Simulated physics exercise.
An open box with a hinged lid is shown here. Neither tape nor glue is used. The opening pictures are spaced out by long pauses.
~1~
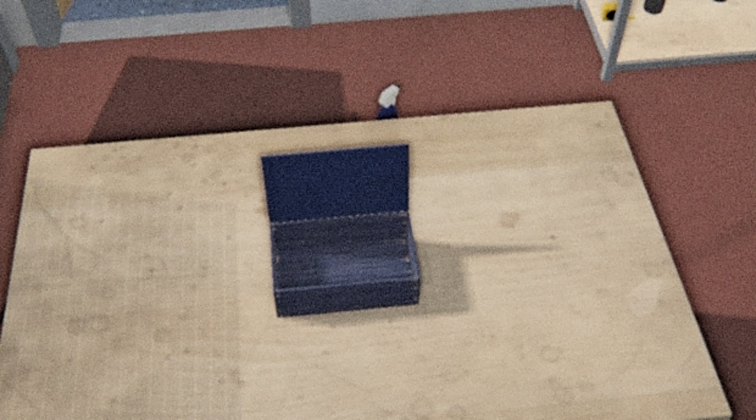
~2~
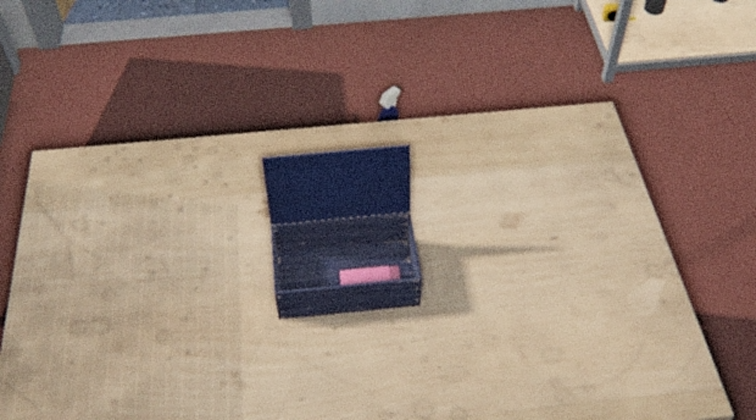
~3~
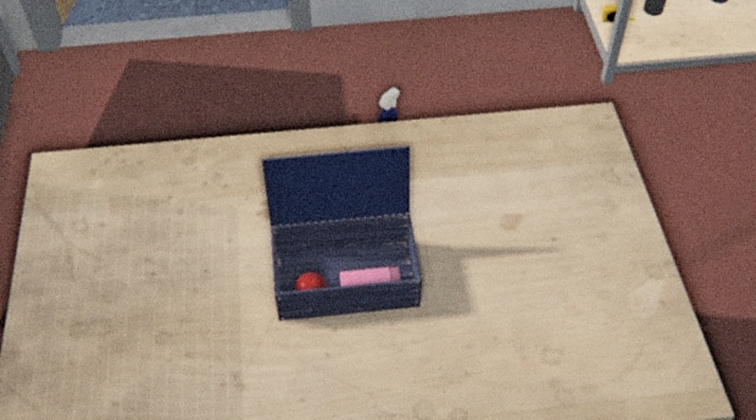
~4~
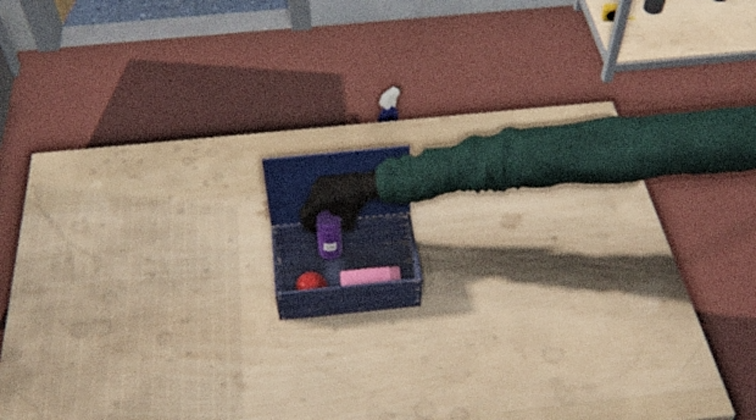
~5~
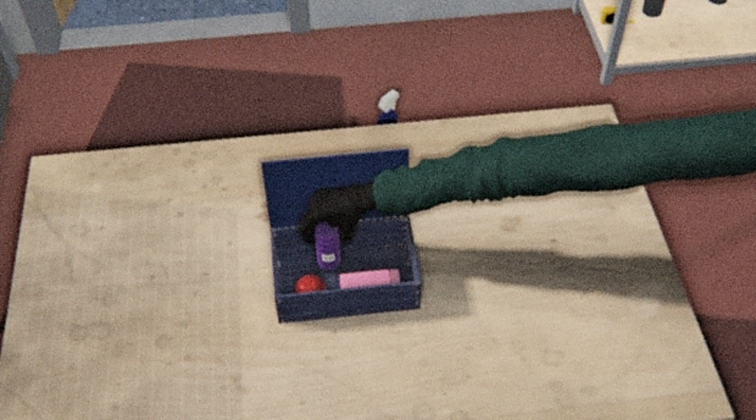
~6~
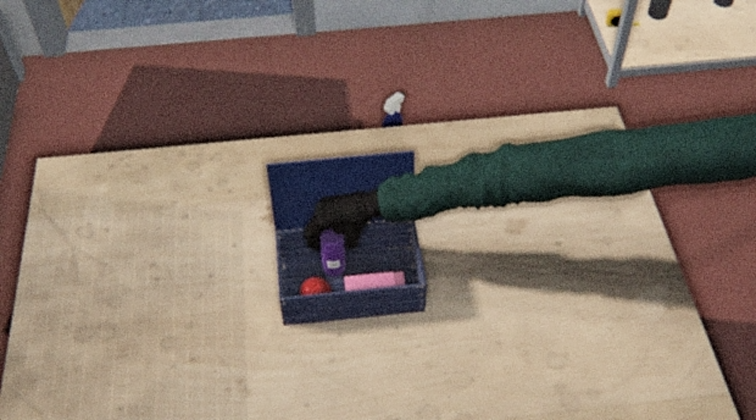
A gloved hand lowers a purple bottle into an open box holding pink and red objects.
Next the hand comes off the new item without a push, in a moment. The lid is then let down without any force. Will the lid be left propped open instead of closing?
Yes, it stays propped open.
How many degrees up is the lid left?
Some 45° above the rim.
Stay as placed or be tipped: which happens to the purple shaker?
Observation: The purple shaker keeps the set orientation.
Then, 1.00 s past the last view, lid starting down.
Then, 1.30 s past the last view, lid 78° above the rim.
Then, 1.50 s past the last view, lid 65° above the rim.
Then, 1.70 s past the last view, lid 48° above the rim.
Finally, lid 47° above the rim; all 3 still in place. Final places as the last picture's camera would see them, purple shaker near (333, 253).
